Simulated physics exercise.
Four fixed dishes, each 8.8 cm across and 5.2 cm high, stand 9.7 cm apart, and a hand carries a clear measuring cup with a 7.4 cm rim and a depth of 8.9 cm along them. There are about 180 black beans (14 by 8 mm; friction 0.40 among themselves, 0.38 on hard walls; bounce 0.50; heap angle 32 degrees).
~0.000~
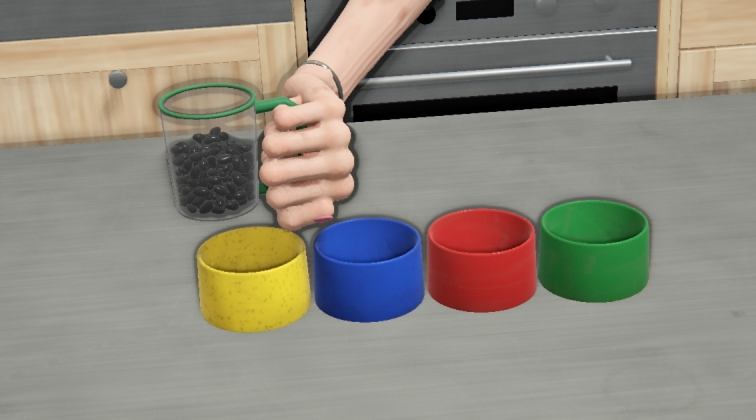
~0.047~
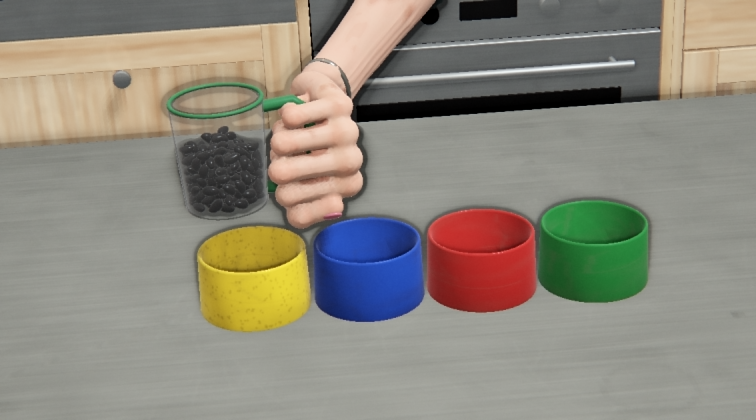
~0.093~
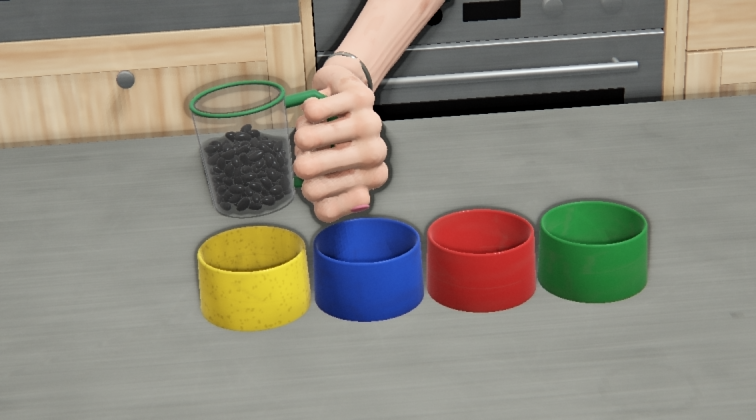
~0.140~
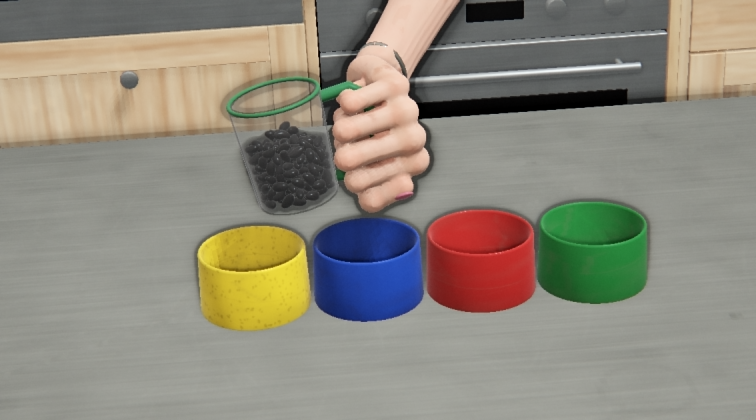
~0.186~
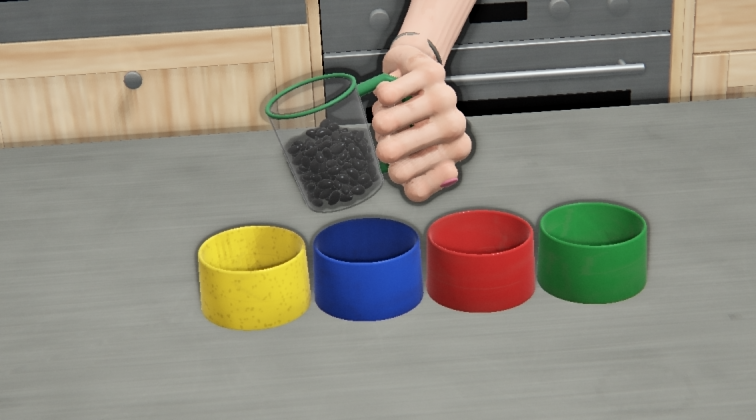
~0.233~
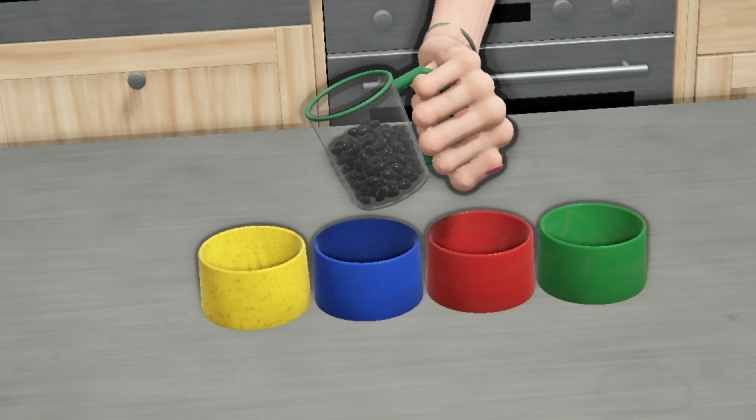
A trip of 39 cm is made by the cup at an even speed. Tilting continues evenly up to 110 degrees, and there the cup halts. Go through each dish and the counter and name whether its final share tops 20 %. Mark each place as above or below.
Marks: Red dish below, blue dish below, green dish above, yellow dish below, counter below.
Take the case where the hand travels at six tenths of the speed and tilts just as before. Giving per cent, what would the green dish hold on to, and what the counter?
Shares: Green 100, counter 0.
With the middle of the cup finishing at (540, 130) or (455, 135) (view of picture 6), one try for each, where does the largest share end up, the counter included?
I'd bet on red for the first try and blue for the second.
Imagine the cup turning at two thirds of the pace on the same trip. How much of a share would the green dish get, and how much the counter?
Green 100, counter 0.
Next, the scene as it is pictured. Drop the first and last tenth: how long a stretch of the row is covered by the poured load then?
Spread: Around 5 cm.
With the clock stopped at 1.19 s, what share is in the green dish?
Estimate: Near 45 %.
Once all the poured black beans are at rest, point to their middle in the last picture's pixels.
Close to pixel (599, 256).
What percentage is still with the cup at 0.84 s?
Near 100 per cent of the load.
After 0.59 s, tilt 64 degrees; cup holds 100 %.
After 0.84 s, tilt 94 degrees; cup holds 100 %.
After 1.19 s, tilt 110 degrees; cup holds 55 %, green 45 %.
By 2.5 s all is still; red 0 %, blue 0 %, green 100 %, yellow 0 %, counter 0 %.
